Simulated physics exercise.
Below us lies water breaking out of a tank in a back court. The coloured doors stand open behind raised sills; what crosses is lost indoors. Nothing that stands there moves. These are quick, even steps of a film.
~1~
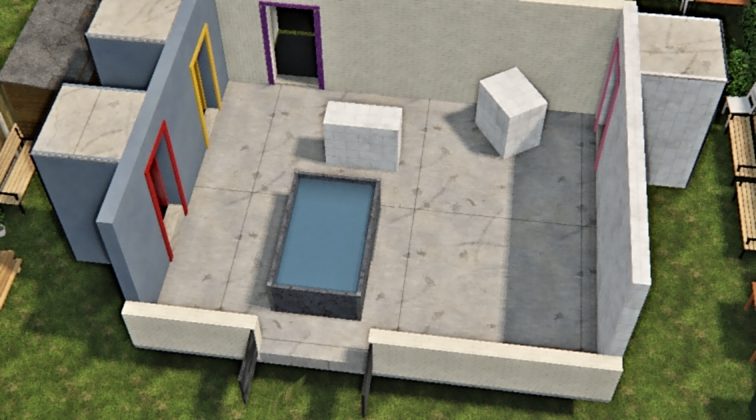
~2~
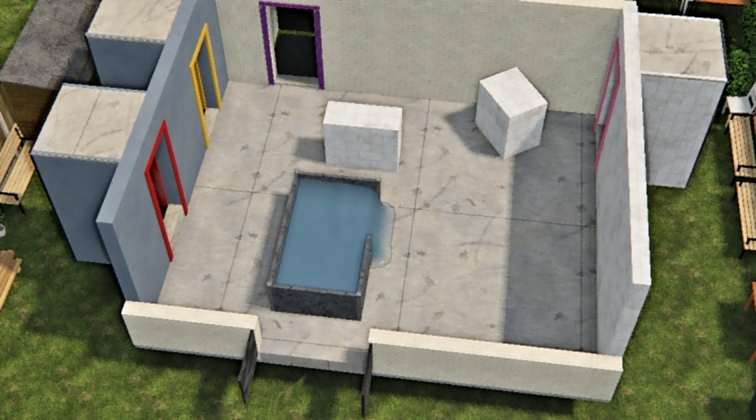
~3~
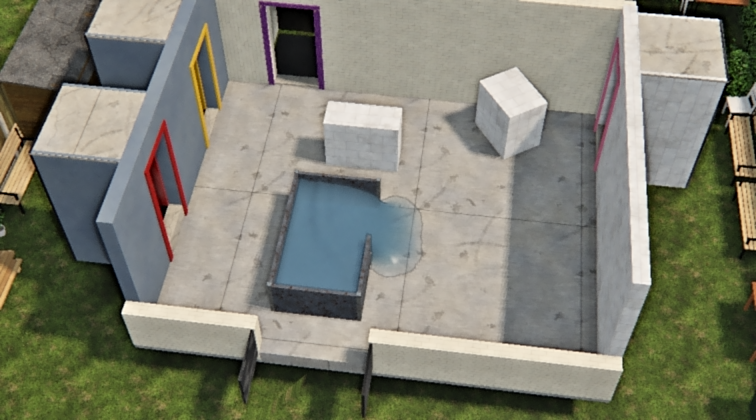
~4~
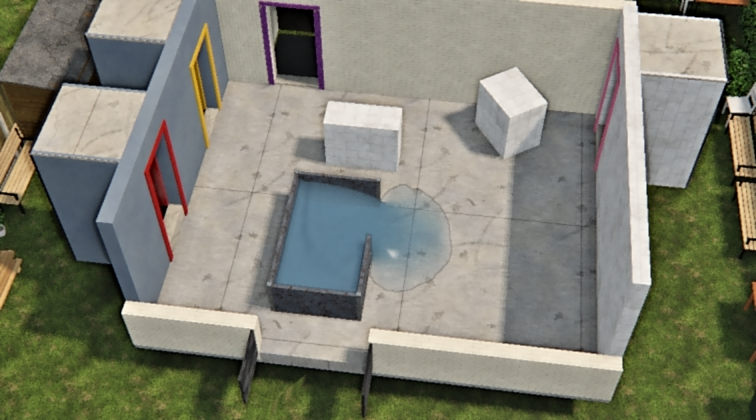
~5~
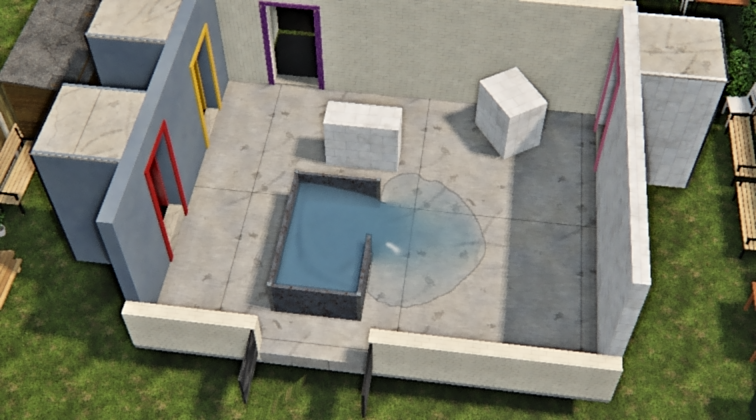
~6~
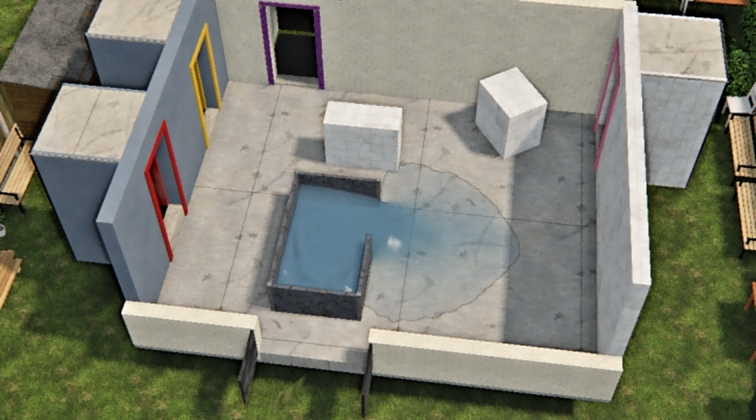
Water pours from the right side of a stone tank and spreads rightward across the courtyard floor.
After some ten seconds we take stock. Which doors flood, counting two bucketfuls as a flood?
In the end: The yellow door stays under that; the pink door stays under that; the red door stays under that; the purple door stays under that.
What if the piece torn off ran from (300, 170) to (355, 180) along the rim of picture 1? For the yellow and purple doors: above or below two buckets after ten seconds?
In short: The yellow one floods; the purple one lets more in.
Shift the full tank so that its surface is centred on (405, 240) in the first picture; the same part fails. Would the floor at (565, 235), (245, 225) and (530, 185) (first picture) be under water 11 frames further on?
In that order: Under water, free of water, wet.
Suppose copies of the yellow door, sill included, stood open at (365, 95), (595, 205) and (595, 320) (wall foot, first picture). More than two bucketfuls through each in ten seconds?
One after the other: Keeps below it, goes over, takes more.
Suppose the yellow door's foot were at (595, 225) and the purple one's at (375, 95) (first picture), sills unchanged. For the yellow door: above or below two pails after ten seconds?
My reading: Yellow passes that mark.
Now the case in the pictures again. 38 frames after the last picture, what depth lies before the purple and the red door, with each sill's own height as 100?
Roughly 60 per cent, then 0 per cent.
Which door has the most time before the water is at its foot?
It is the red-painted one.
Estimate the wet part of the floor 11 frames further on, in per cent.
Near 40 in a hundred.
A moment on, water covers 35 % of the floor; the yellow door not reached, the pink door not reached, the red door not reached, the purple door not reached.
Next, water covers 40 % of the floor; the yellow door not reached, the pink door wet at the sill, nothing in, the red door not reached, the purple door not reached.
Then, water covers 45 % of the floor; the yellow door not reached, the pink door wet at the sill, nothing in, the red door not reached, the purple door not reached.
Later, water covers 65 % of the floor; the yellow door not reached, the pink door wet at the sill, nothing in, the red door not reached, the purple door wet at the sill, nothing in.
In the end, water covers 85 % of the floor; the yellow door under two buckets in, the pink door wet at the sill, nothing in, the red door wet at the sill, nothing in, the purple door wet at the sill, nothing in.
